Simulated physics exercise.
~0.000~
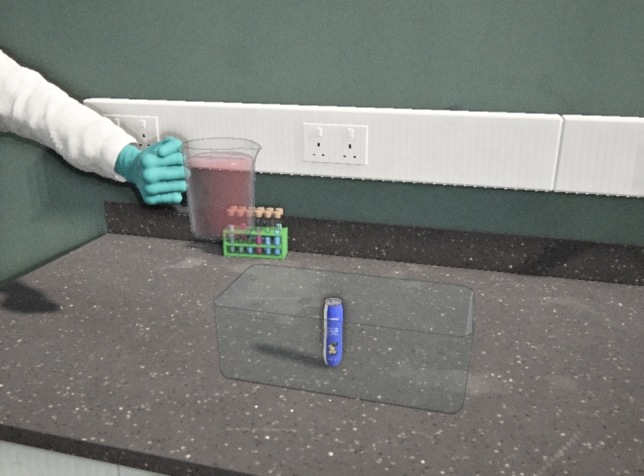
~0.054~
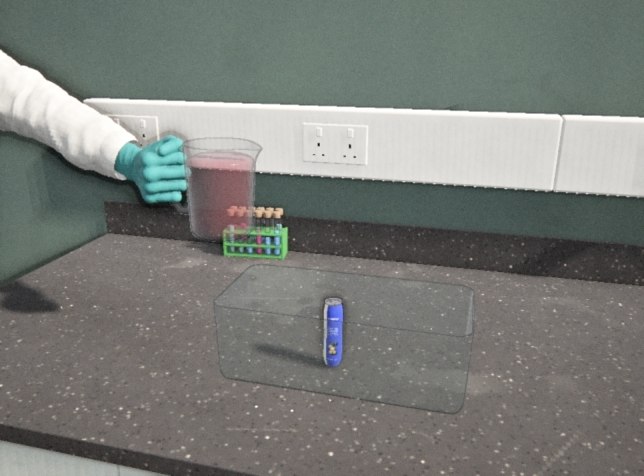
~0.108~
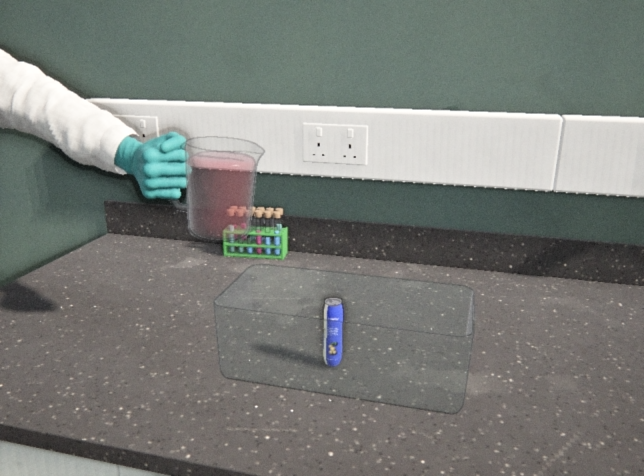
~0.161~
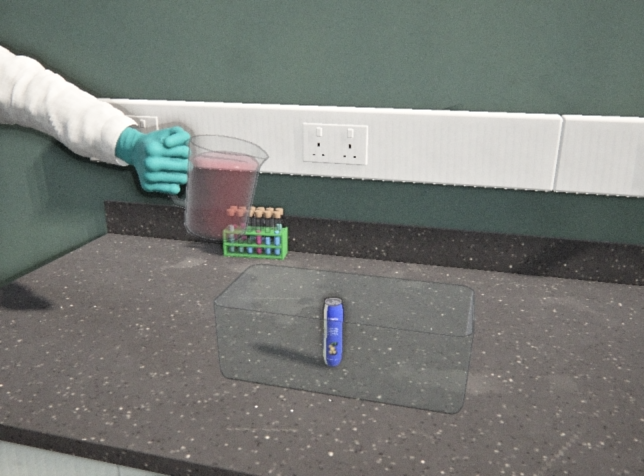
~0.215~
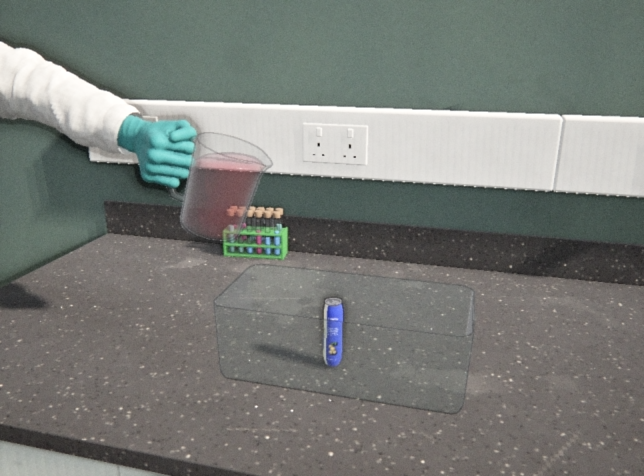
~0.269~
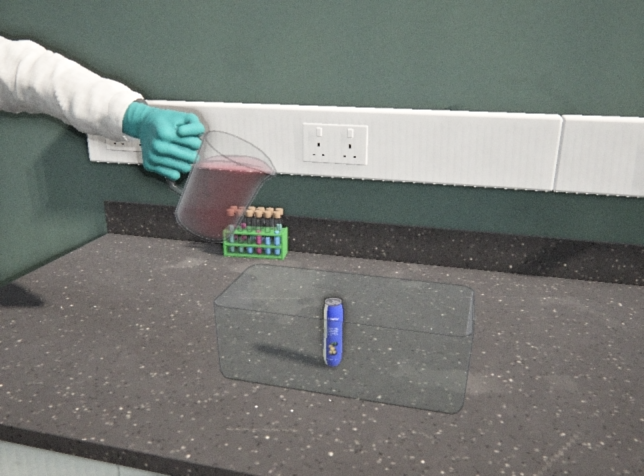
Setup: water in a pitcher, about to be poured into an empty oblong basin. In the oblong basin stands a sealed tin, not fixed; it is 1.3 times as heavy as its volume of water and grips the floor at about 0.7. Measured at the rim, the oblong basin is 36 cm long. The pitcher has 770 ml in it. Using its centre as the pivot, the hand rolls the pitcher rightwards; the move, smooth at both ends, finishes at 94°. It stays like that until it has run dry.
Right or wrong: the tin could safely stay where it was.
Wrong, it goes over.
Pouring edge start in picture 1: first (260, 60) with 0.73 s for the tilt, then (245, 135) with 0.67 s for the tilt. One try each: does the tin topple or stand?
Try 1: Still standing; try 2: Tipped over.
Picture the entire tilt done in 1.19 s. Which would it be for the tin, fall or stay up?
The tin tumbles.
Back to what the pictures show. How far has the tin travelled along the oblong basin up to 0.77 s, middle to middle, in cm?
Around 3 cm.
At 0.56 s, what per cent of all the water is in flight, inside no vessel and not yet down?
About 20 per cent.
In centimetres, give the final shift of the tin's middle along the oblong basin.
It finishes around 10.5 cm from where it began.
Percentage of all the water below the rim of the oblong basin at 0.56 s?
7 %, roughly.
Then, 0.56 s in, the tilt is 82° and 72 per cent is still to pour; the tin stands where it began.
Then, 0.77 s in, the tilt is 94° and 33 per cent is still to pour; the tin leans 29°.
Then, 0.99 s in, the tilt is 94° and 12 per cent is still to pour; the tin lies on its side.
Then, 1.23 s in, the tilt is 94° and 4 per cent is still to pour; the tin lies on its side.
Finally, the tin lies on its side.
